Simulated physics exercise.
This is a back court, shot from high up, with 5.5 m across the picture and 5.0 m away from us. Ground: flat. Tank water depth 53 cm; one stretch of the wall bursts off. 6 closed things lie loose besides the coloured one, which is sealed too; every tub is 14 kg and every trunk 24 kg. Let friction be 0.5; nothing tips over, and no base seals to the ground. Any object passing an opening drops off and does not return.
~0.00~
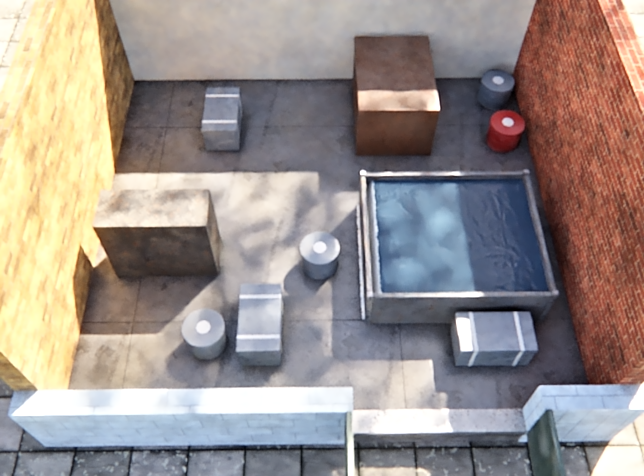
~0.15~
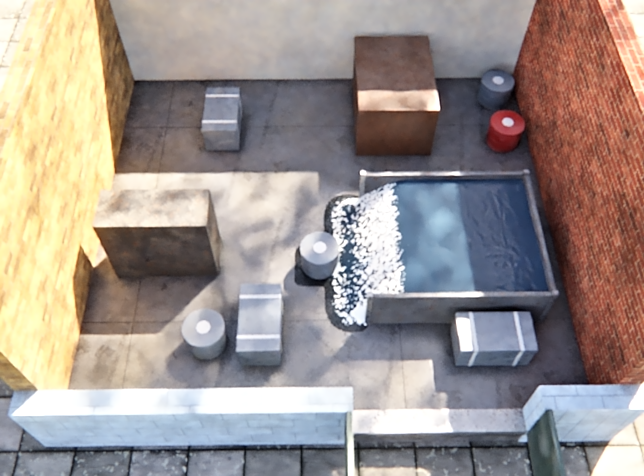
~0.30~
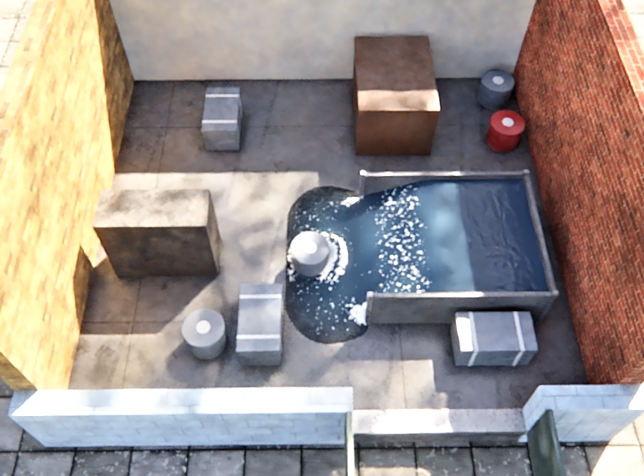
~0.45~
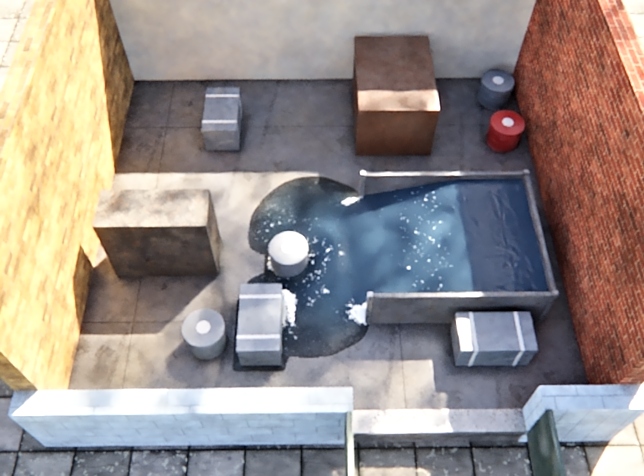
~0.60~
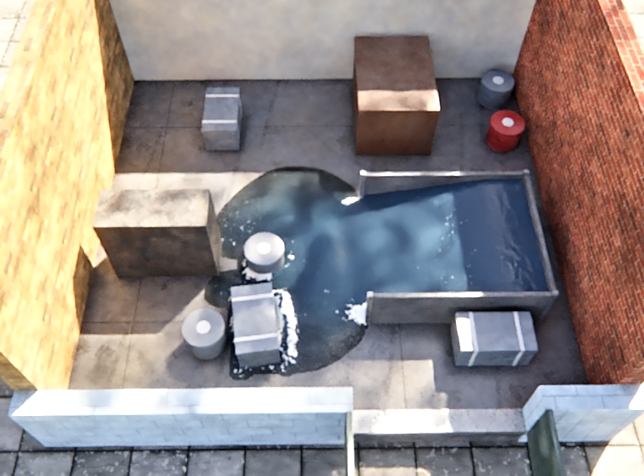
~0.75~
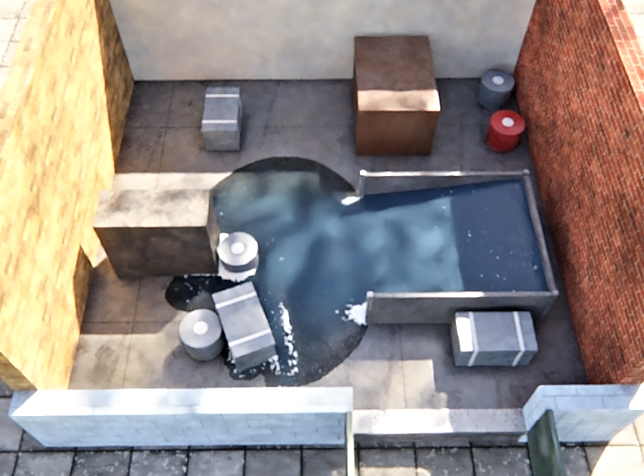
Water bursts through the left side of a raised tank in a walled back court, seen from high up by a still camera. Grey tubs and pale strapped trunks lie around a brown block, a stone block and a red tub at the upper right. The foaming pool spreads leftward, pushing one grey tub left, then shifting and turning a nearby trunk, while the red tub stays still.
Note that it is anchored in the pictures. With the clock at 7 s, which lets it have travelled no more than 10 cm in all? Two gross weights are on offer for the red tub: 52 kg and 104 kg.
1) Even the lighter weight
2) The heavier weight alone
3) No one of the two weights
Even the lighter weight.
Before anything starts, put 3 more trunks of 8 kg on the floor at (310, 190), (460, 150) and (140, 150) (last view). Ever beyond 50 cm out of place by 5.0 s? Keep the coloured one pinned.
In the given order, I'd say greater, smaller, greater.
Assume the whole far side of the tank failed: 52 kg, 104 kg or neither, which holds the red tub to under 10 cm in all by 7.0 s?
Note: High mass only.
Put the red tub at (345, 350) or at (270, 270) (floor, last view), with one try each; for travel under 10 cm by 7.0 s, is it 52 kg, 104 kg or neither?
Well, the little one does for the first, just the big one for the second.
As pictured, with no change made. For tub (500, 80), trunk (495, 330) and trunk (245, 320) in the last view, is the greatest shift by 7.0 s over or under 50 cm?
Below the mark, below the mark, beyond the mark.
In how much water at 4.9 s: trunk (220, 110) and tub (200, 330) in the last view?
Roughly 8 and 13 cm.
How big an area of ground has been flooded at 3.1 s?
At that time the wet patch spans about 18 m2.
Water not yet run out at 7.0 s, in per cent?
Remaining: Approx. 96 per cent.
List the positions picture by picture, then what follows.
The first frame shows the red tub at (508, 123), on the bottom; water covers 3.1 m2; 0 of 7 have shifted.
The second frame shows the red tub at (508, 123), on the bottom; water covers 3.8 m2; 0 of 7 have shifted.
The third frame shows the red tub at (508, 123) rests on the ground; 4.7 m2 under water; 1 of 7 have shifted.
The fourth frame shows the red tub at (508, 123) rests on the ground; 5.7 m2 under water; 1 of 7 have shifted.
The fifth frame shows the red tub at (508, 123) rests on the ground; 6.8 m2 under water; 2 of 7 have shifted.
The sixth frame shows the red tub at (508, 123) rests on the ground; 8.1 m2 under water; 2 of 7 have shifted.
After 1.4 s the red tub would be 0 cm from its start with 52 kg and 0 cm from its start with 104 kg; 0 cm of water round it then.
After 3.1 s the red tub would be 0 cm from its start with 52 kg and 0 cm from its start with 104 kg; 0 cm of water round it then.
After 4.9 s the red tub would be 0 cm from its start with 52 kg and 0 cm from its start with 104 kg; 0 cm of water round it then.
After 7.0 s the red tub would be 0 cm from its start with 52 kg and 0 cm from its start with 104 kg; 2 cm of water round it then.
